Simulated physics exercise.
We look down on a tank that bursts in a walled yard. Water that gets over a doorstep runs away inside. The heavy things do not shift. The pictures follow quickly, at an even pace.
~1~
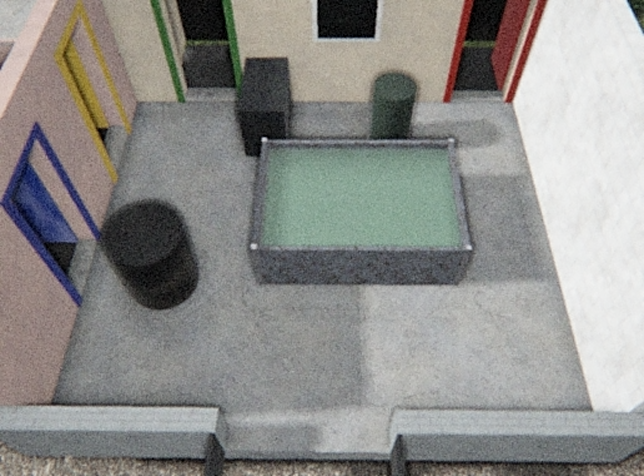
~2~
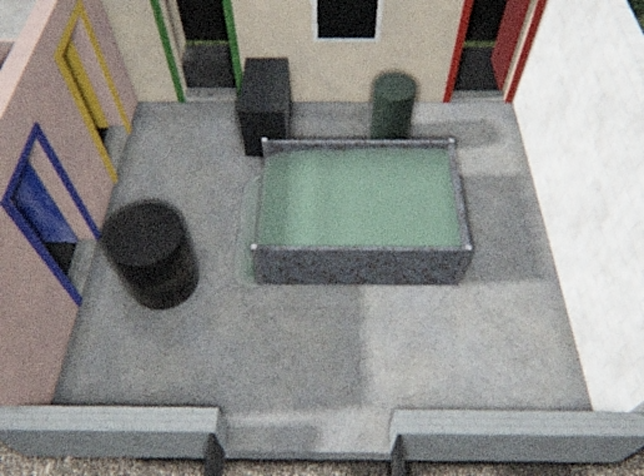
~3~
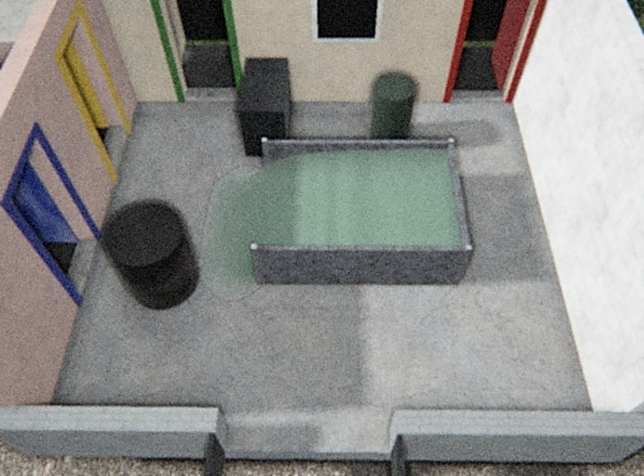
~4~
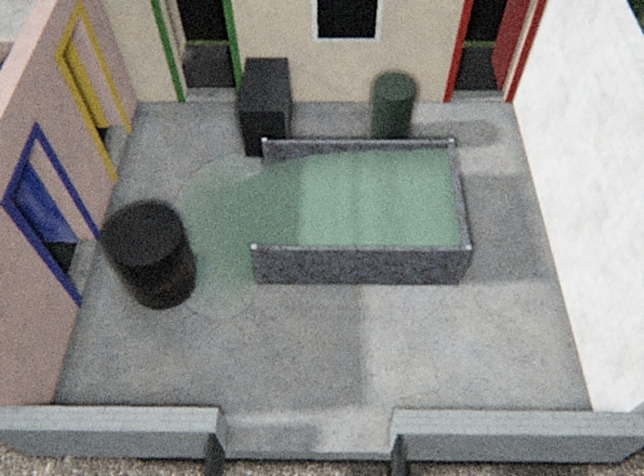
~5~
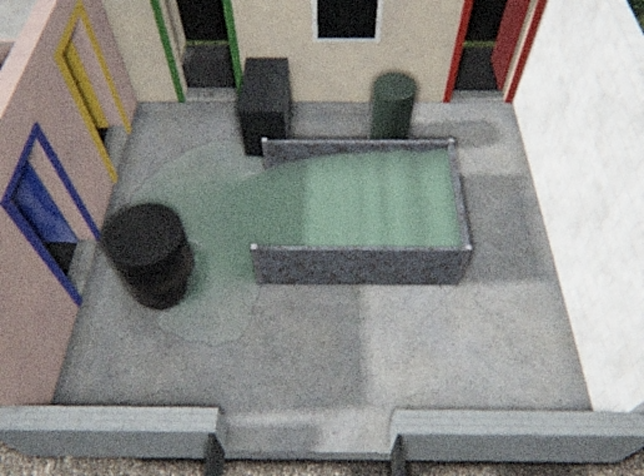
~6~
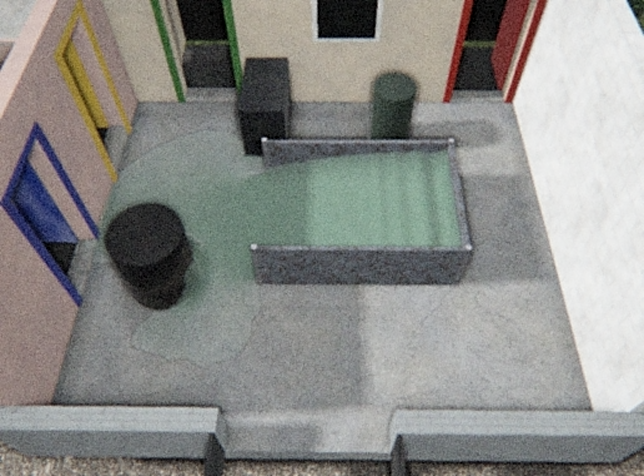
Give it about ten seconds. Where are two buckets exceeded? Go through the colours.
The green door takes more than that; the blue door takes more than that; the yellow door takes more than that; the red door stays under that.
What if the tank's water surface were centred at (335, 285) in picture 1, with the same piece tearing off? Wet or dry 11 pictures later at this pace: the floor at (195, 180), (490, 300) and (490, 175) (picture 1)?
In that order: Under water, dry, free of water.
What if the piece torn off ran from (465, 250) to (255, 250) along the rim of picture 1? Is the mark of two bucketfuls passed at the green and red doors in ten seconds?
In short: Green keeps below it, red passes that mark.
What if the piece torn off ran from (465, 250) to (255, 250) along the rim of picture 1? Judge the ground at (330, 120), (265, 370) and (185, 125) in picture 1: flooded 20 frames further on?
In turn: No water, under water, dry.
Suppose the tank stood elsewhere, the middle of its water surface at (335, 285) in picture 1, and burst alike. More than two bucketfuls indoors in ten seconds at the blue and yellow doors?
One by one: Blue door passes that mark; yellow door keeps below it.
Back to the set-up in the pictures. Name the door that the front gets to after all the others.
The one in red.
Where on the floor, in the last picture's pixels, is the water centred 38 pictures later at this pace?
Close to (248, 249).
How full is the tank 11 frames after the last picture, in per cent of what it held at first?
Close to 38 %.
A moment on, water covers 35 % of the floor; the green door not reached, the blue door over two buckets in, the yellow door under two buckets in, the red door not reached.
Next, water covers 45 % of the floor; the green door under two buckets in, the blue door far over two buckets in, the yellow door over two buckets in, the red door not reached.
Then, water covers 50 % of the floor; the green door over two buckets in, the blue door far over two buckets in, the yellow door far over two buckets in, the red door not reached.
Later, water covers 80 % of the floor; the green door far over two buckets in, the blue door far over two buckets in, the yellow door far over two buckets in, the red door wet at the sill, nothing in.
In the end, water covers 95 % of the floor; the green door far over two buckets in, the blue door far over two buckets in, the yellow door far over two buckets in, the red door wet at the sill, nothing in.
